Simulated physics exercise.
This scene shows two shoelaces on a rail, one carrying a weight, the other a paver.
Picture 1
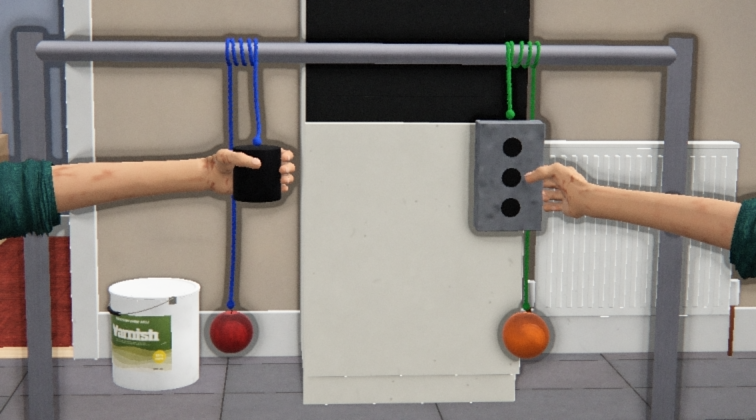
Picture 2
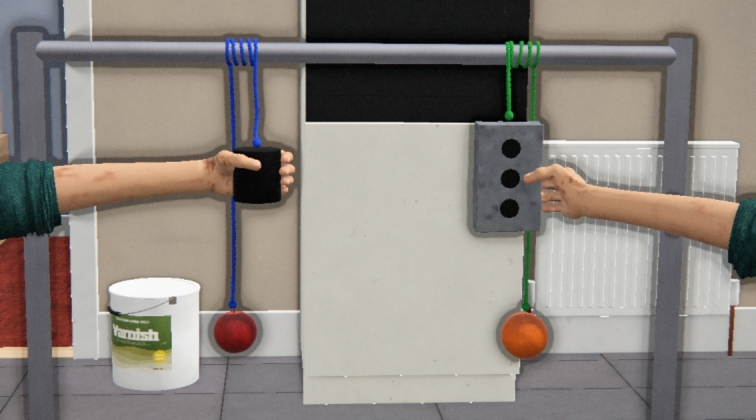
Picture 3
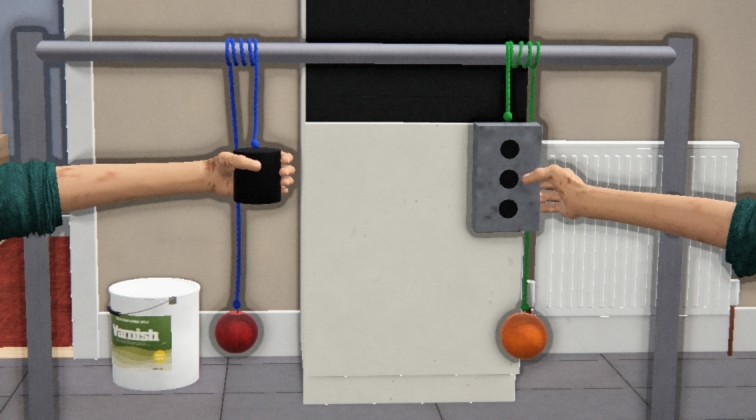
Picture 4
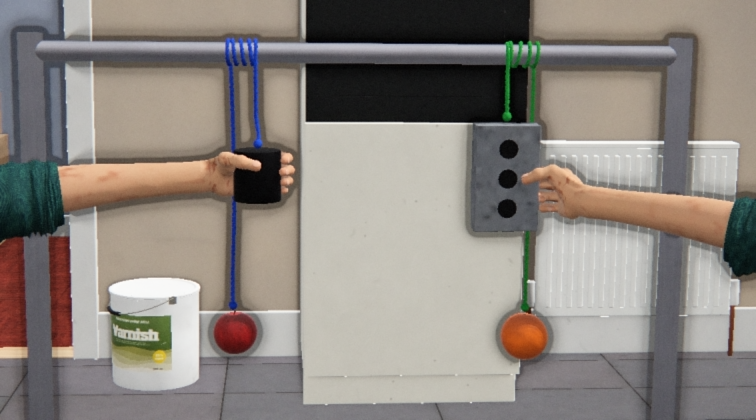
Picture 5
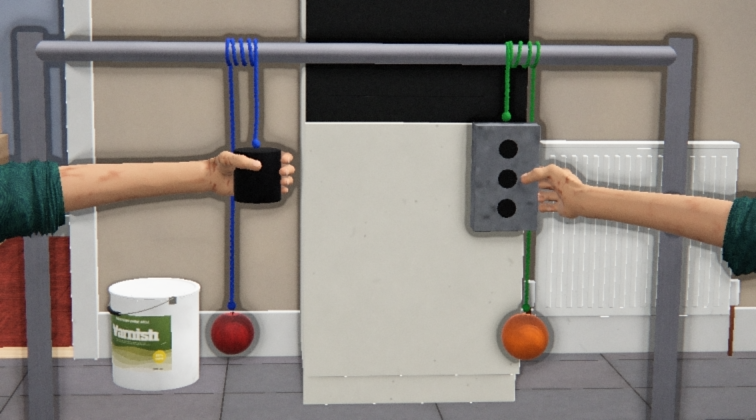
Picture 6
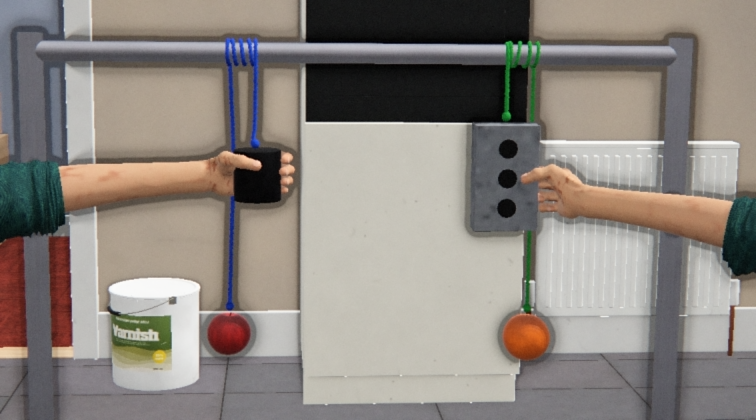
Two hands steady a black object and a grey block while the hanging fruit barely sways.
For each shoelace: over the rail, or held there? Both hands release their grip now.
Result: The weight stays up. The paver stays up.
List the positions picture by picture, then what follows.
The first frame shows weight (257, 173); paver (509, 176); left apple (231, 332); right orange (526, 335).
The second frame shows weight (257, 174); paver (508, 177).
The third frame shows weight (257, 175); paver (506, 177).
The fourth frame shows weight (257, 176); paver (505, 177).
The fifth frame shows weight (257, 175); paver (505, 177).
The sixth frame shows weight (257, 175); paver (505, 177); left shoelace wound several times round the rail; right shoelace wound several times round the rail.
Then, 0.34 s later than the last view, weight in the air near (256, 176); paver in the air near (509, 133).
Then, 0.78 s later than the last view, weight in the air near (256, 175); paver in the air near (524, 153).
Finally, weight in the air near (256, 173); paver in the air near (514, 160). The weight keeps its height and the paver stays hanging.
